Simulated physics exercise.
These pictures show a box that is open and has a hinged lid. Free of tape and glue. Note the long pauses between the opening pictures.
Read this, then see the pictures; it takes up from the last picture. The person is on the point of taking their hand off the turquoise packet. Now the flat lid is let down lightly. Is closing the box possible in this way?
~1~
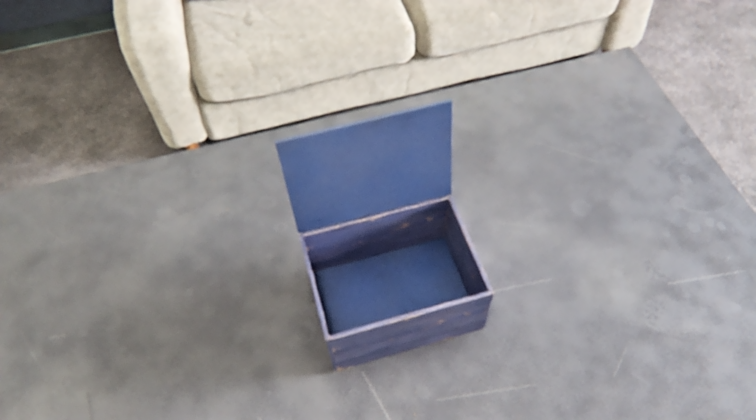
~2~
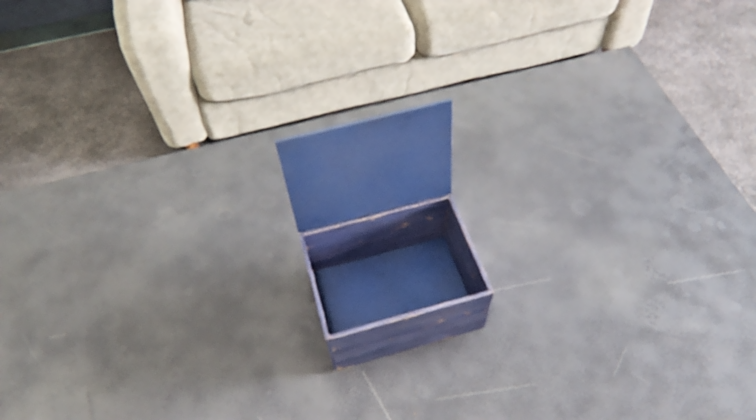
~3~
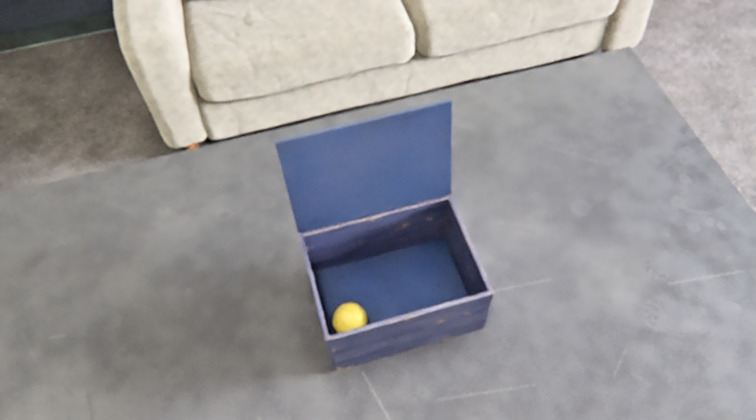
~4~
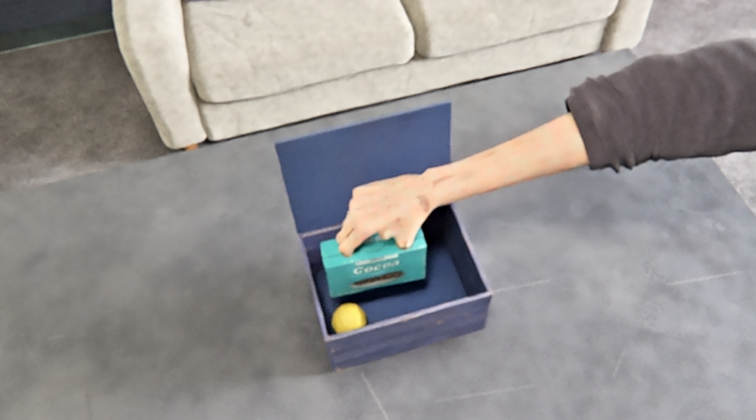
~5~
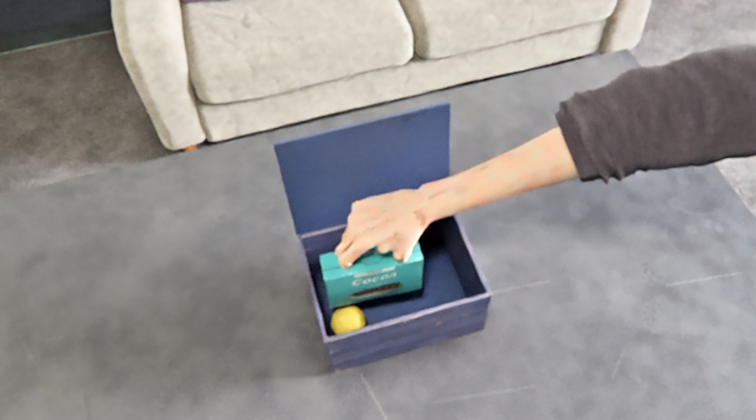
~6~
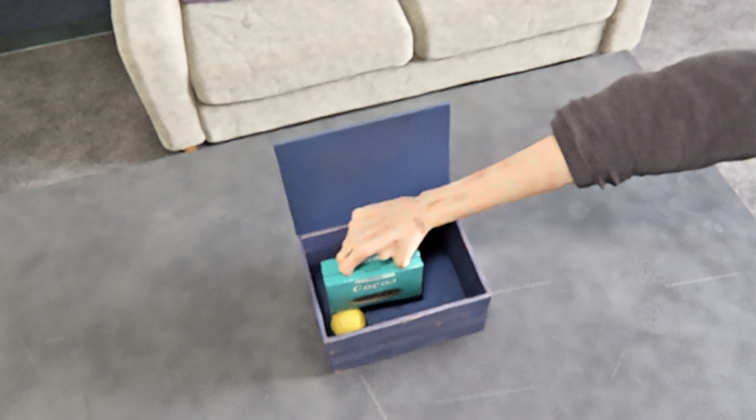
Yes. Turns out the lid lands in place.
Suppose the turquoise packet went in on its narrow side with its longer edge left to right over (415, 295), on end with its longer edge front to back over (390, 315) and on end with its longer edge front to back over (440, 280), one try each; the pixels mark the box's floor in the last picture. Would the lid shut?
Going through the three tries, the lid settles all the way, then hangs open, then hangs open.
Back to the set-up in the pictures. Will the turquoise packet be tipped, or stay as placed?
Simply put, the turquoise packet gets tilted.
Then, 0.50 s past the last view, turquoise packet on its side near (366, 279); yellow lemon displaced a little.
Then, 1.50 s past the last view, lid 66° above the rim; turquoise packet on its side near (366, 279); yellow lemon displaced a little.
Then, 2.10 s past the last view, lid 20° above the rim; turquoise packet on its side near (366, 279).
Finally, lid shut; down or leaning hard in the box, turquoise packet; yellow lemon still in place. Final places as the last picture's camera would see them, turquoise packet near (366, 279).
